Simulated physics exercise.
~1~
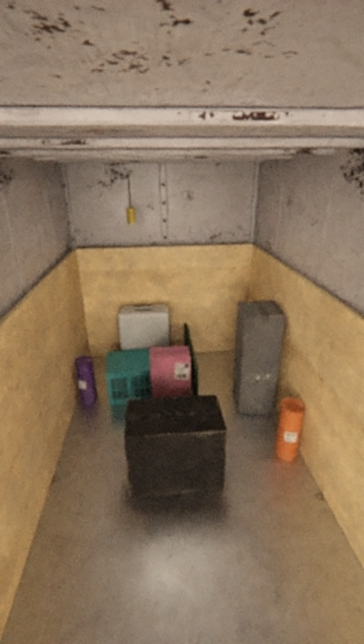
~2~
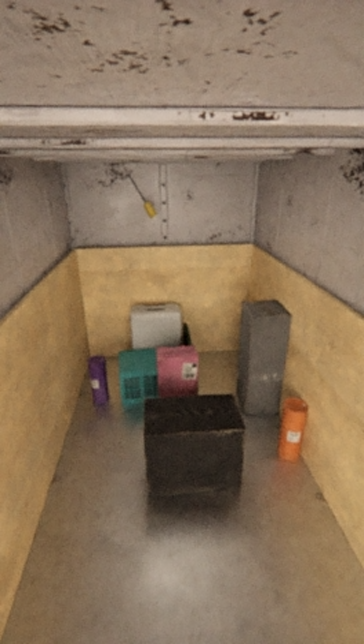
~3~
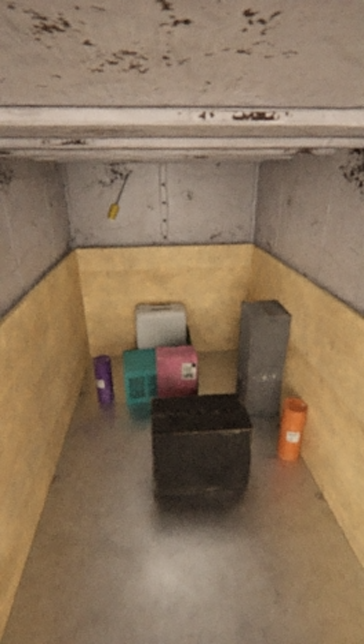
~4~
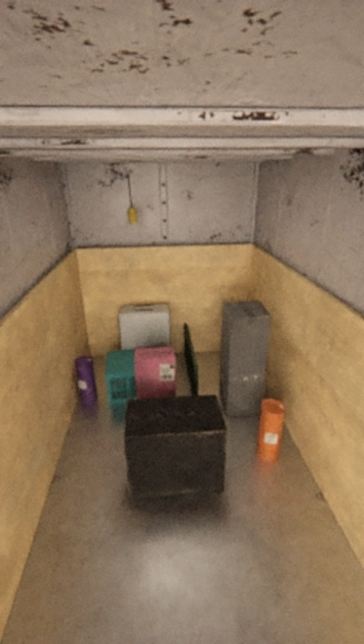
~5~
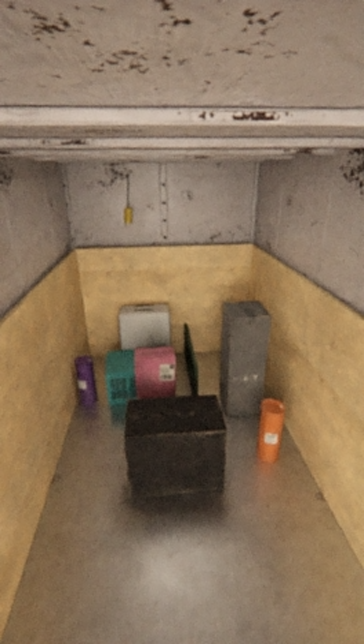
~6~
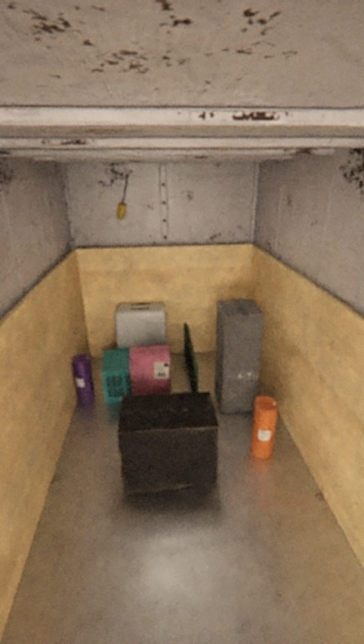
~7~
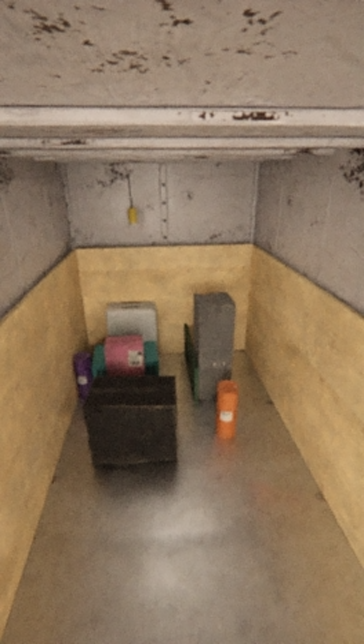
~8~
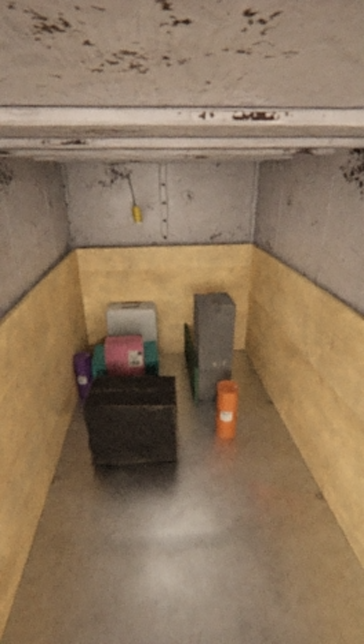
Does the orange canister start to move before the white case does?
No, the white case starts to move first, and the orange canister starts to move only later.
